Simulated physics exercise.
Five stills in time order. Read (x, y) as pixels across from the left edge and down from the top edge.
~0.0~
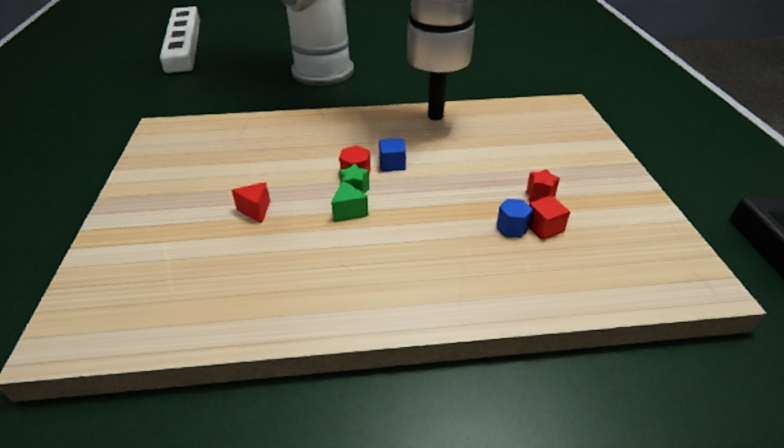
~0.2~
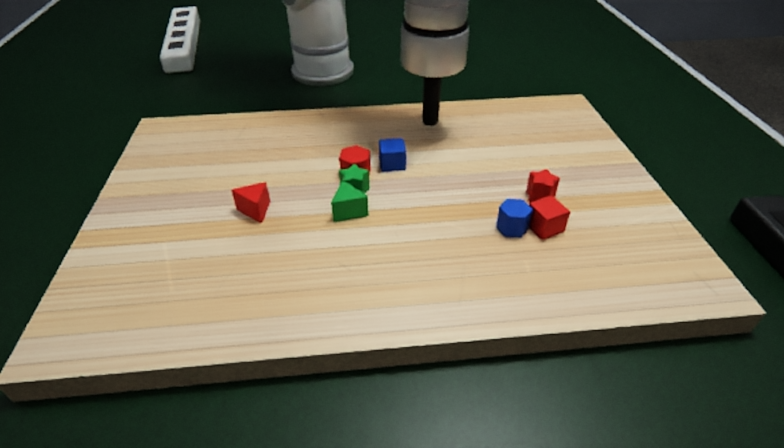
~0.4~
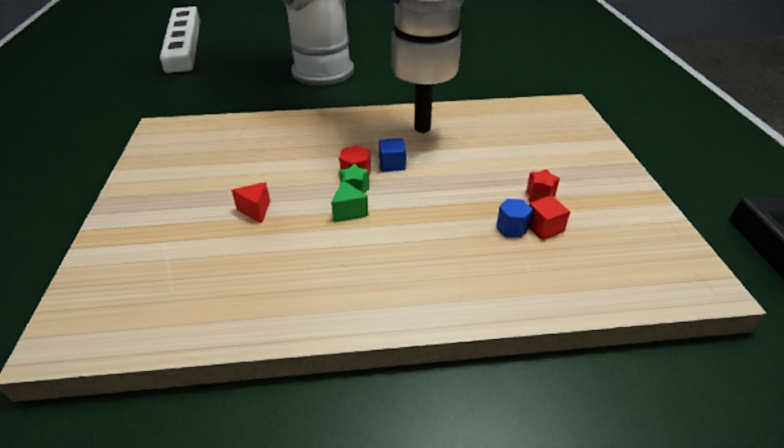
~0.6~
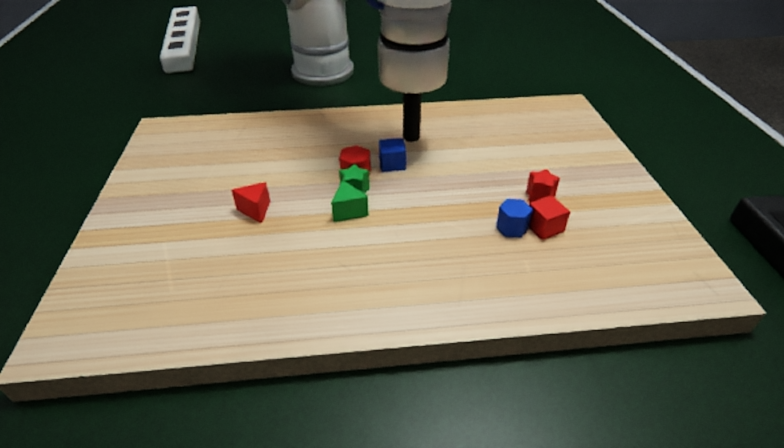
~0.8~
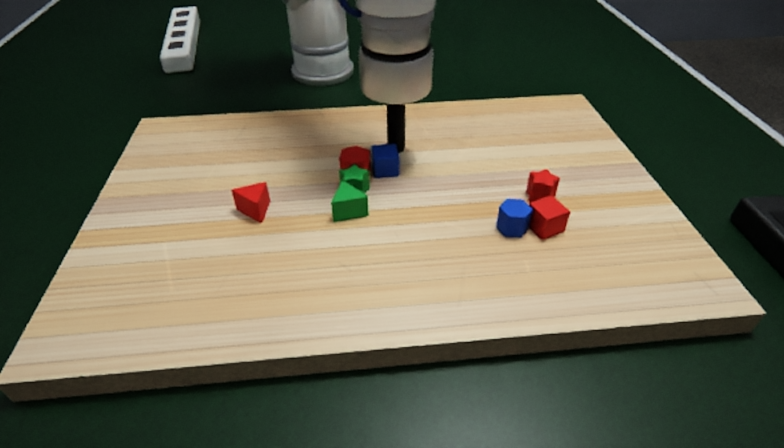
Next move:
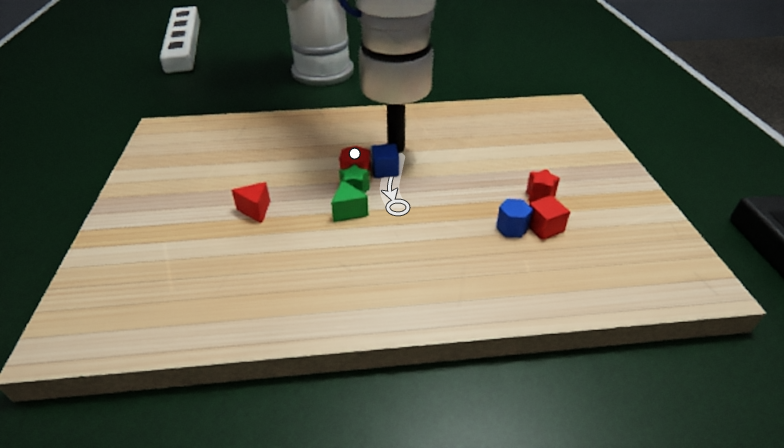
A robot arm with a black peg reaches over the far side of a pale wooden board on a green table, seen from above the near edge. A red block sits left, red, green and blue blocks cluster near the middle, and two red and one blue sit right. The peg moves left and nearer, nudging the blue cube slightly, while the camera stays still.
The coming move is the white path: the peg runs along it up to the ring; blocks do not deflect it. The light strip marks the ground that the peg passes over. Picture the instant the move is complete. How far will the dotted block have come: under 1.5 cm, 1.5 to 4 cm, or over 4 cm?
I'd go with under 1.5 cm for this block.
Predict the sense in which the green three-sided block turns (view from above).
From the top, the block rotates counterclockwise.
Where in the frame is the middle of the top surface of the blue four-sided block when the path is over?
Around (367, 179).
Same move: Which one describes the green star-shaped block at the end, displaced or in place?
My prediction: It moves.
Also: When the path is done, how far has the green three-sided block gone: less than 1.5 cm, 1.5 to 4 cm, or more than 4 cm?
If I had to pick, the green three-sided block travels less than 1.5 cm here.
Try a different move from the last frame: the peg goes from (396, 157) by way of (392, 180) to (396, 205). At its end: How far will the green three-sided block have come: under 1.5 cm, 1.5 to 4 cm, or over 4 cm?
Its final spot will lie within 1.5 cm of the current one.
The drawn path runs from (396, 157) via (392, 173) and (390, 190), ending at (398, 207); the dot is on the red hexagon.
What follows on the original path. One third of the way, peg (392, 165); blue four-sided block (377, 164), turned 35° clockwise.
Two thirds of the way, peg (389, 182); green three-sided block (342, 194), turned 30° anticlockwise; green star-shaped block (339, 176), turned 40° clockwise; blue four-sided block (368, 176), turned 80° clockwise.
At the end, peg (398, 199); green three-sided block (342, 194), turned 30° anticlockwise; green star-shaped block (338, 176), turned 45° clockwise; red hexagon not moved; blue four-sided block (367, 179), turned 90° clockwise.
